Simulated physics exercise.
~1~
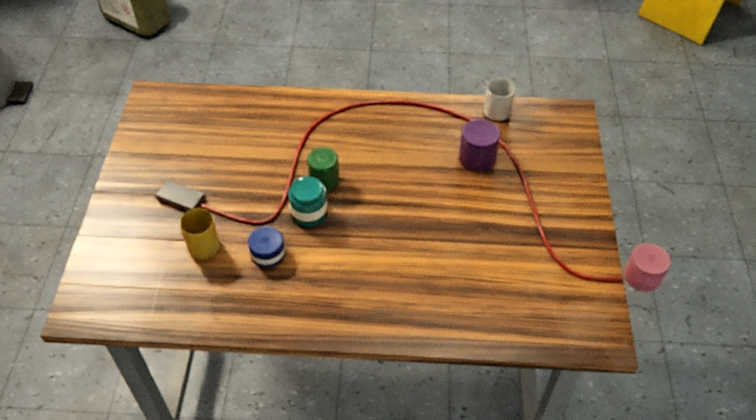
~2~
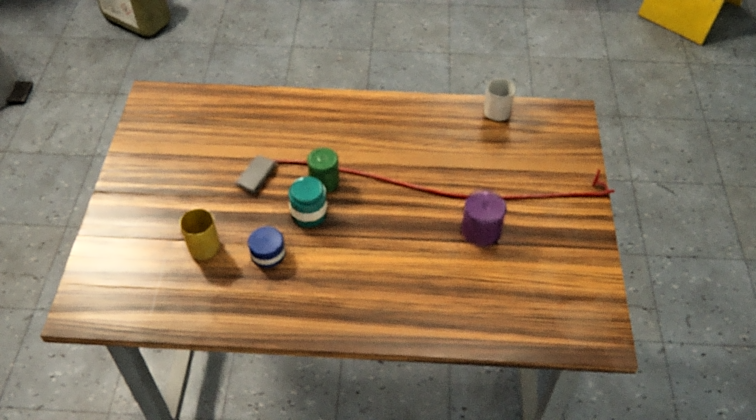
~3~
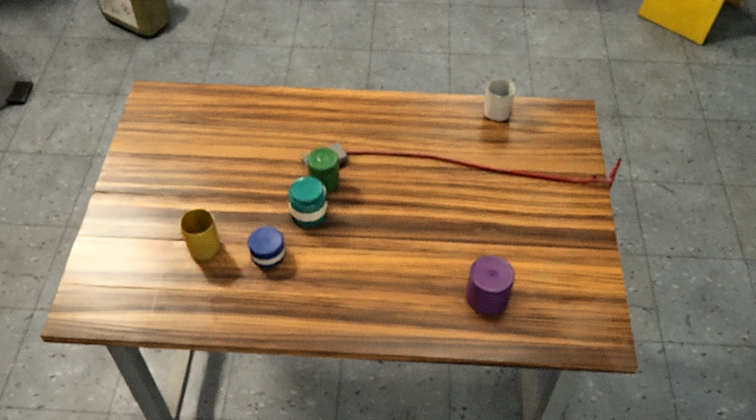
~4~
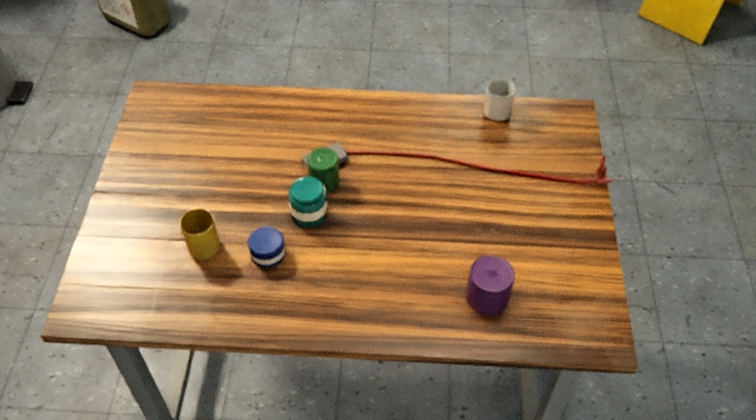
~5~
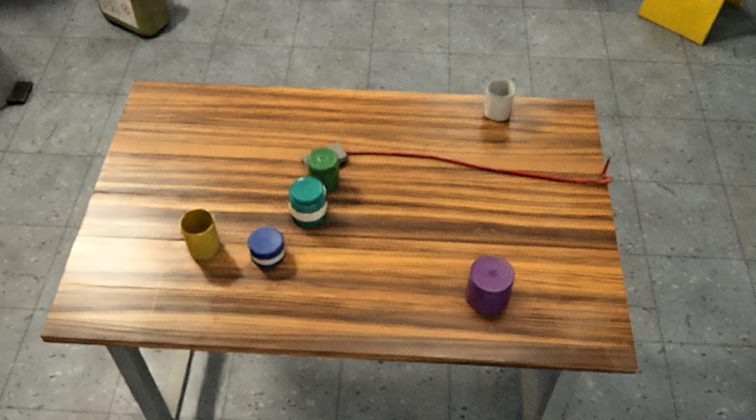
A pink cylinder attached to a red cable dropped off the right side of the wooden table, dragging the small grey block right until it rested by the green tub, while the purple tub slid toward the front edge and the other containers stayed put.
